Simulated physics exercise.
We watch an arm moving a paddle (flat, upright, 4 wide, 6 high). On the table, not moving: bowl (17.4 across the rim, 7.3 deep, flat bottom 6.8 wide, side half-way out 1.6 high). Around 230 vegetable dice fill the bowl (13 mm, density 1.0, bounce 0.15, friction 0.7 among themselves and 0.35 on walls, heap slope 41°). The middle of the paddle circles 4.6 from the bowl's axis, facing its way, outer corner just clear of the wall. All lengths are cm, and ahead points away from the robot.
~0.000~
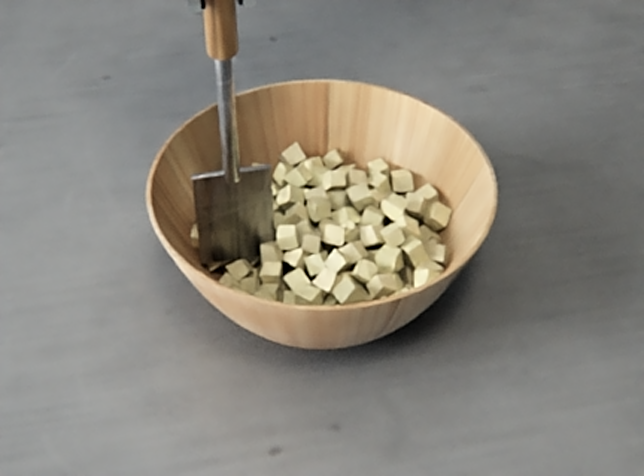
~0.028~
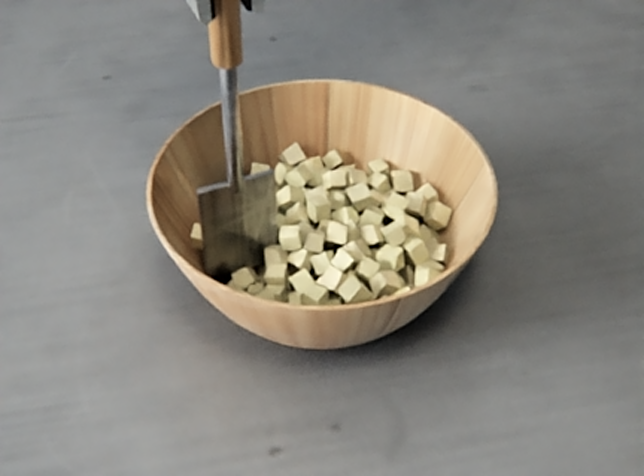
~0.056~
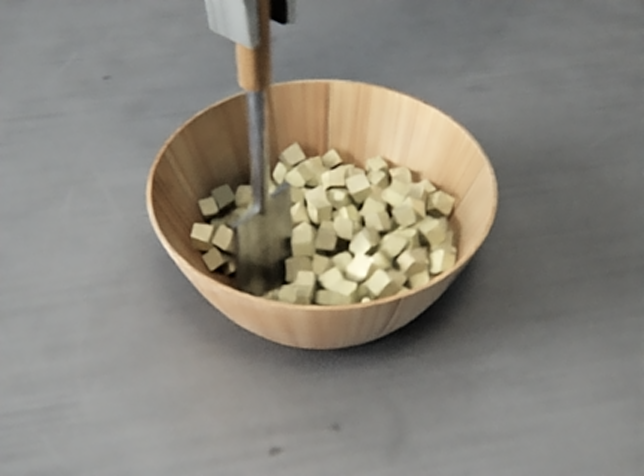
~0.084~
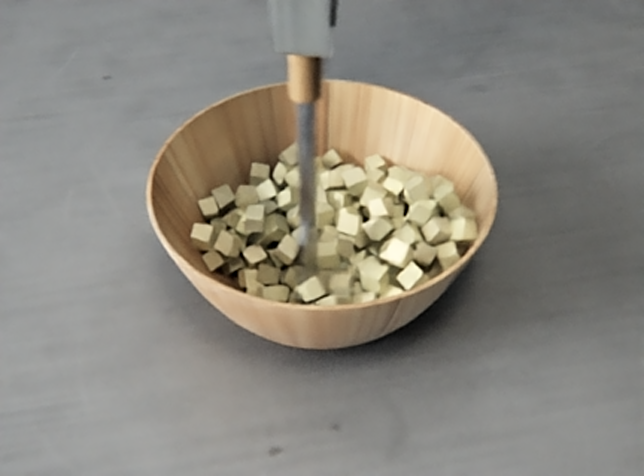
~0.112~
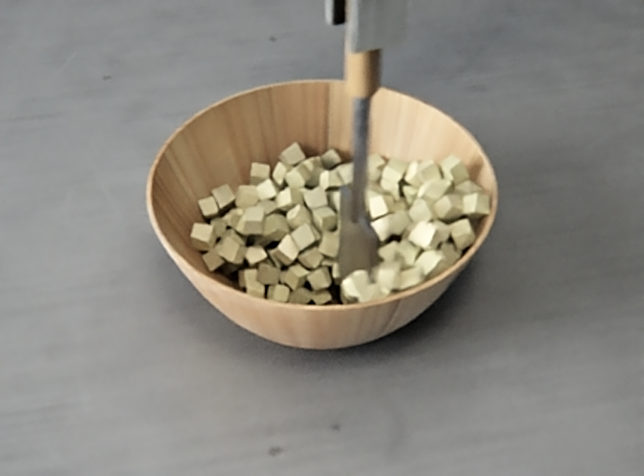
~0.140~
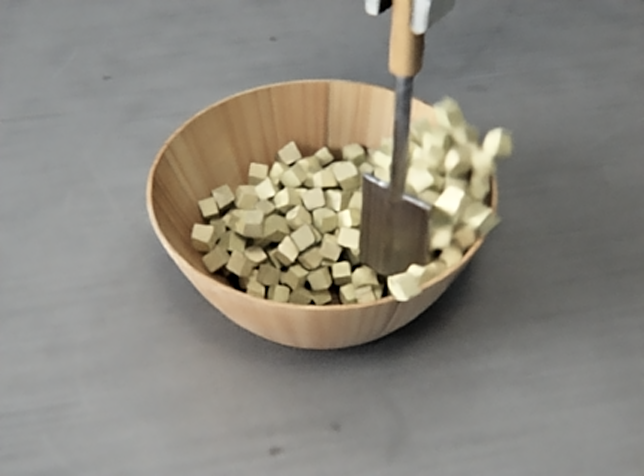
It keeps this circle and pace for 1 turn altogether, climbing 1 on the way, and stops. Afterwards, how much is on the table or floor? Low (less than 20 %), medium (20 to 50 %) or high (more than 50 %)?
A medium share, 20 to 50 %, ends on the table or floor.
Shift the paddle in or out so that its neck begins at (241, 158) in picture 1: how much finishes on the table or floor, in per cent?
About 35 per cent.
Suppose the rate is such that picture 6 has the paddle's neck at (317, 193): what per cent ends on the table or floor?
About 15 per cent.
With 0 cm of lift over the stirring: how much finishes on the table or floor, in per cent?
About 35 per cent.
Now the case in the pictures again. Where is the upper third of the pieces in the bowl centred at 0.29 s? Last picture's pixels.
Around (222, 183).
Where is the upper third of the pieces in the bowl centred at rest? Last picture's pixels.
Near (309, 293).
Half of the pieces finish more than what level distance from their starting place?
Some 8 cm.
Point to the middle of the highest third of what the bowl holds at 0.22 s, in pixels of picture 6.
At about (340, 143).
After 0.22 s, 213° round, highest piece 13 above the table; 204 in the bowl, 26 in flight or on the tool.
After 0.29 s, 297° round, highest piece 11 above the table; 184 in the bowl, 5 on the table or floor, 41 in flight or on the tool.
After 0.53 s, 0° round, highest piece 8 above the table; 163 in the bowl, 67 on the table or floor.
After 1.23 s, 0° round, highest piece 7 above the table; 163 in the bowl, 67 on the table or floor.
At rest, 163 in the bowl, 67 on the table or floor. That is 29 % on the table or floor.
